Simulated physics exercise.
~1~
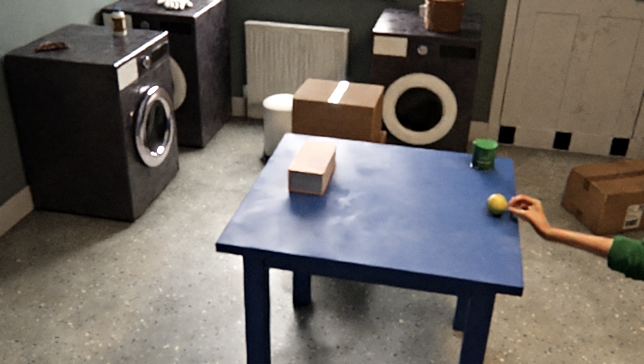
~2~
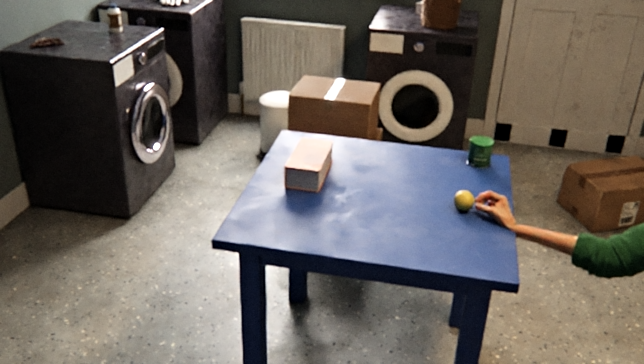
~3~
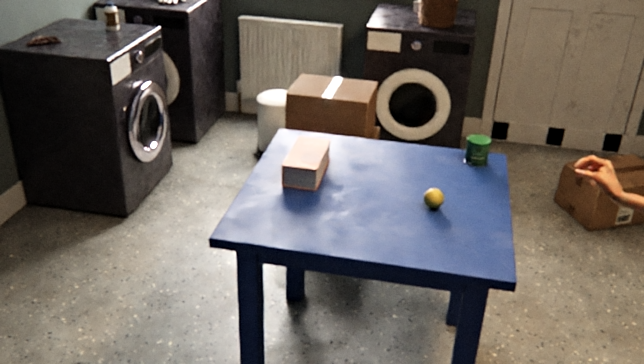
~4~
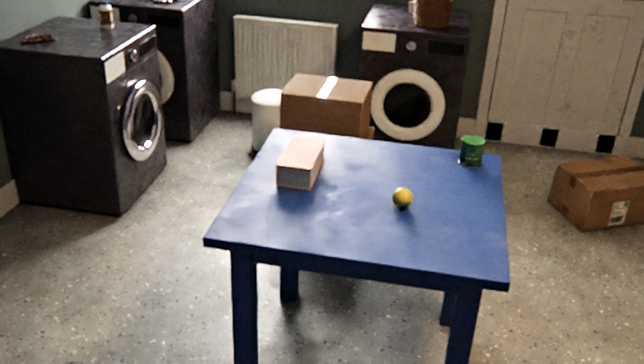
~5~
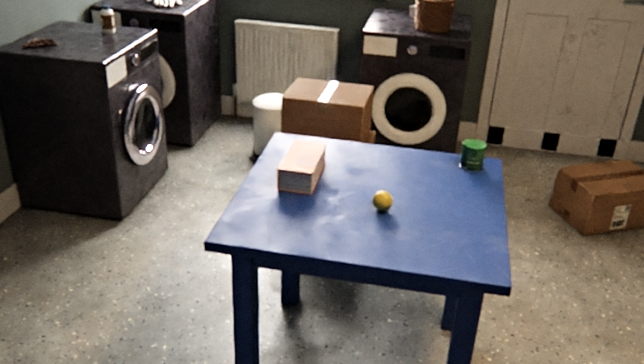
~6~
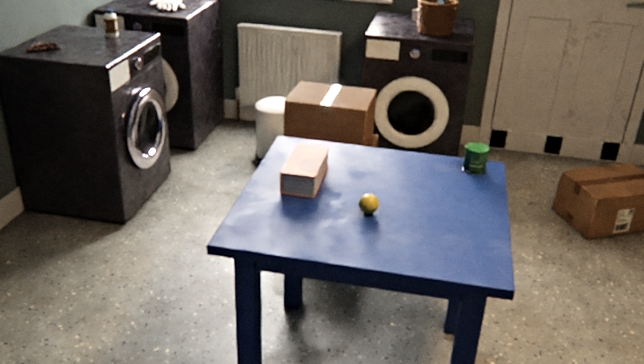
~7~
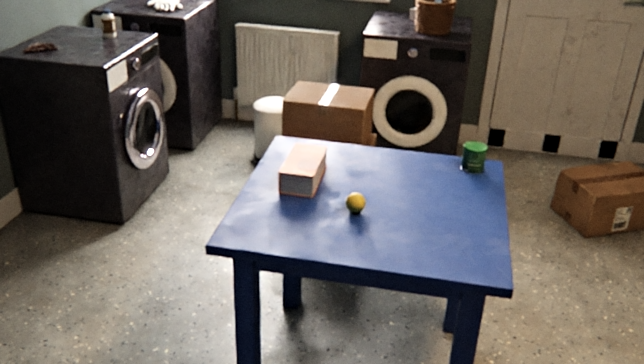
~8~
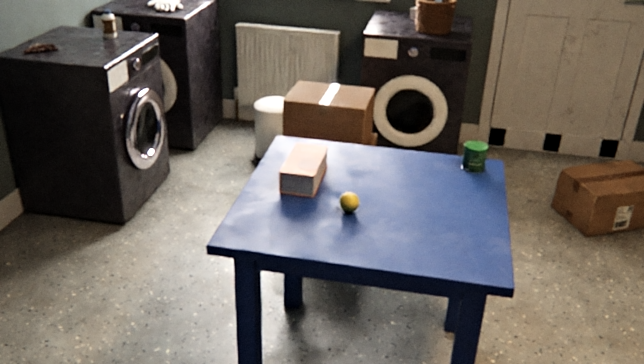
A hand pushing a yellow lemon left across a blue table, then withdrawing as it rolls on, slowing near an orange book.
